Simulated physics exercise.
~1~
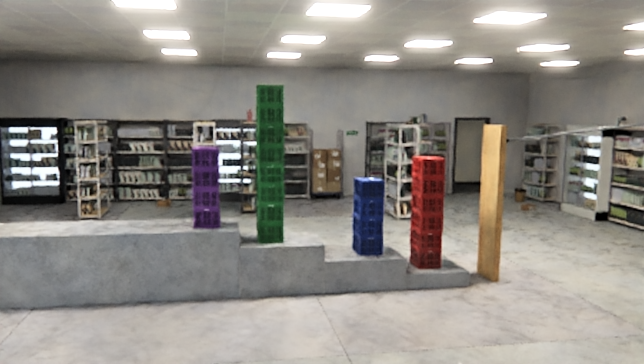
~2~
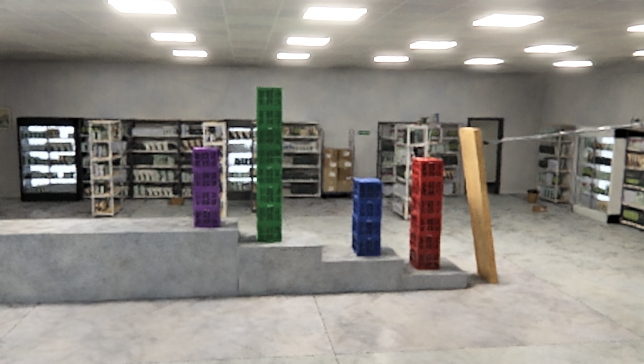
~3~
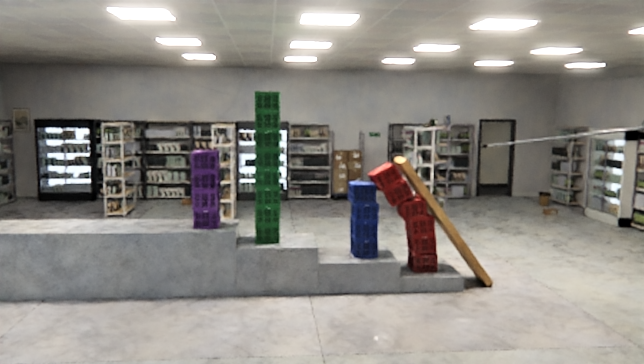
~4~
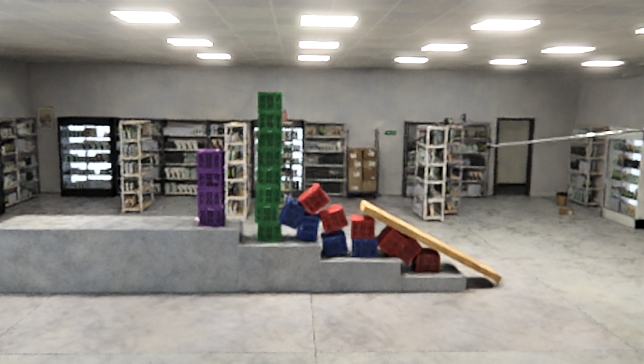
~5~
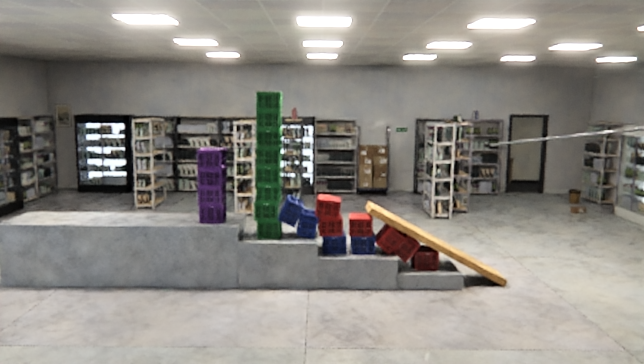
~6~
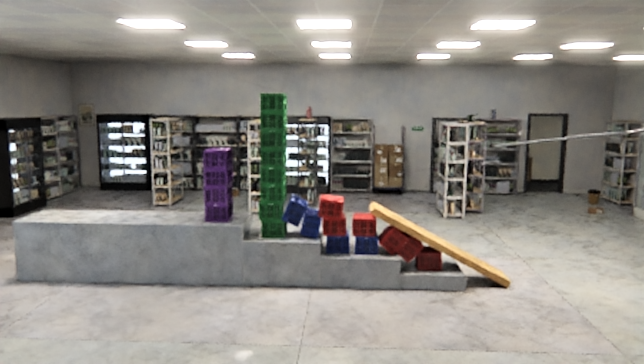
To begin with, purple, green, blue and red piles of crates stand on rising grey steps in a room lined with shelves, with an upright wooden board at the right. The board tips left, away from the end of a thin pole, and leans against the red pile. The red crates bend and topple left into the blue pile, which gives way too. Crates tumble together against the foot of the green pile as the board slides down to a slant. At the end, red and blue lie jumbled beneath and beside the board, while green and purple still stand.
